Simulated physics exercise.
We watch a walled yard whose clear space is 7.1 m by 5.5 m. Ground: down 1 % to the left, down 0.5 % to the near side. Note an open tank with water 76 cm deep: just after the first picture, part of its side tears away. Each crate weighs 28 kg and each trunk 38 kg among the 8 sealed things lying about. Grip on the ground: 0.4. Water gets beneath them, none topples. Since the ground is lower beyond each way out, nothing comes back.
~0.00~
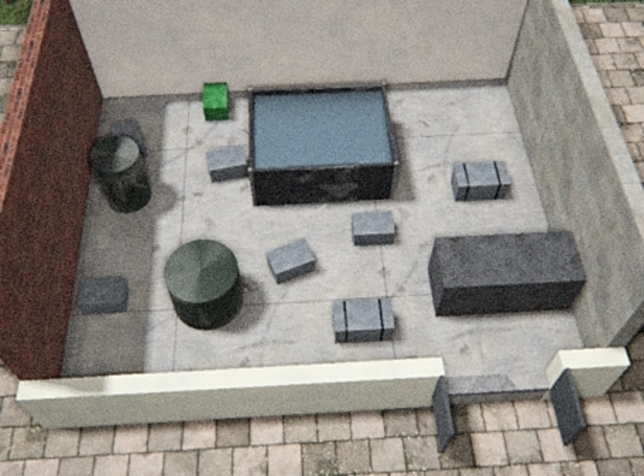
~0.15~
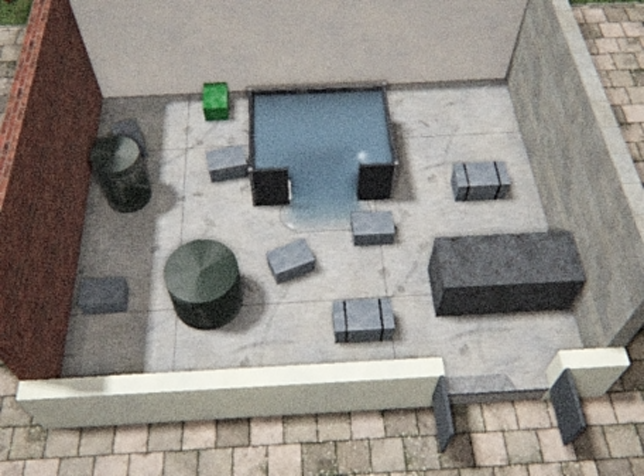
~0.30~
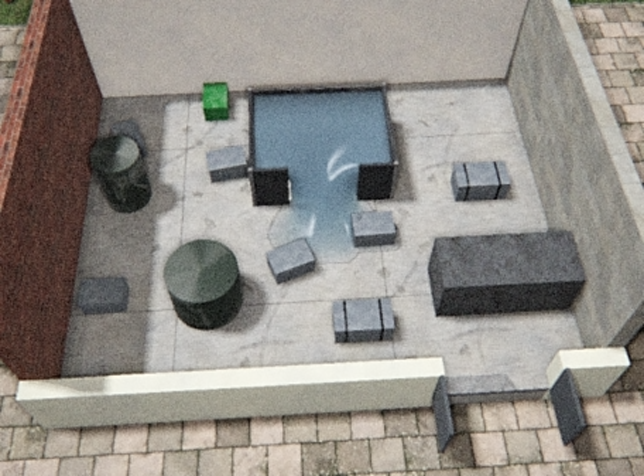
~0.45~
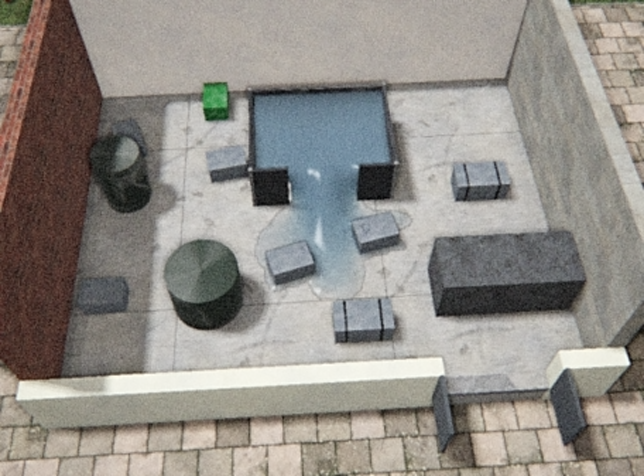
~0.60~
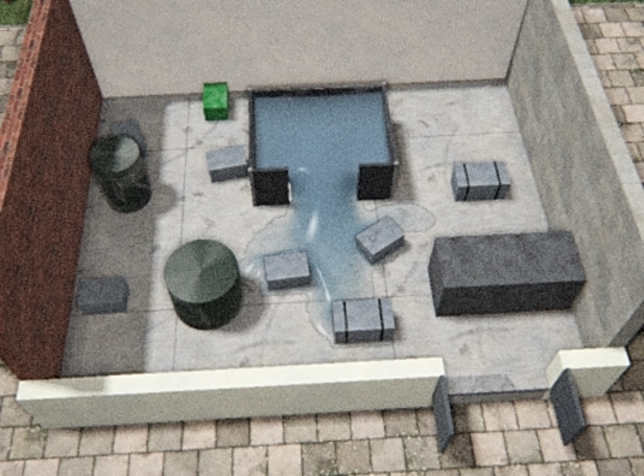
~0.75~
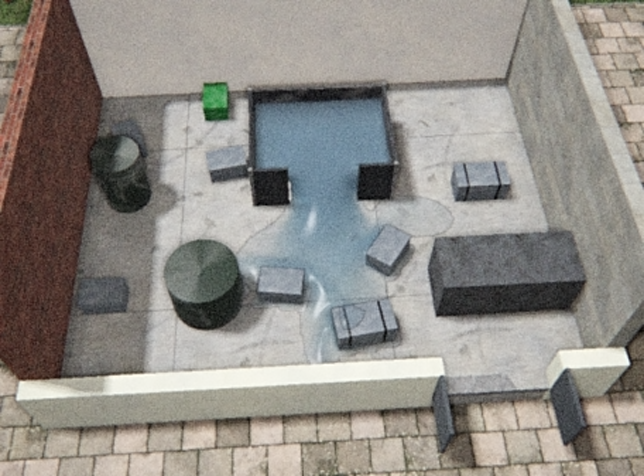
A big open tank of water in a walled yard broke open at the front, and the water poured out across the floor toward the near wall, pushing and turning a few grey blocks.
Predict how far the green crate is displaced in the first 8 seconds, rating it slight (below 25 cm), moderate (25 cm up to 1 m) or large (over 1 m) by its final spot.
Slight.
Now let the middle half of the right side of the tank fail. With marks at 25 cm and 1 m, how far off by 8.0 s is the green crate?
With that failure, the green crate lands a long way off.
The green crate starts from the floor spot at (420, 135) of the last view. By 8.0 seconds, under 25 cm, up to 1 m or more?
In the end it keeps its place.
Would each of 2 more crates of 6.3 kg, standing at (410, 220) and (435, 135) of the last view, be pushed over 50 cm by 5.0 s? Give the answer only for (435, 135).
For that one, the distance comes out below the mark.
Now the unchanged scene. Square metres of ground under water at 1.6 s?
About 15 m2.
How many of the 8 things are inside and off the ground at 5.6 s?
I get 1.
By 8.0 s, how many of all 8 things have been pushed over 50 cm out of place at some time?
Total: 4.
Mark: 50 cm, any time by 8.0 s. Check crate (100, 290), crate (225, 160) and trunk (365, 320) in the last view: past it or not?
Item by item, they came out above the mark, below the mark and above the mark.
After 1.6 s the green crate is near (215, 95), 0.0 m from its start, aground; 0 of 8 are out; 1 afloat.
After 3.6 s the green crate is near (215, 95), 0.0 m from its start, aground; 0 of 8 are out; 1 afloat.
After 5.6 s the green crate is near (215, 95), 0.0 m from its start, aground; 0 of 8 are out; 1 afloat.
After 8.0 s the green crate is near (215, 95), 0.0 m from its start, aground; 1 of 8 are out; 0 afloat.
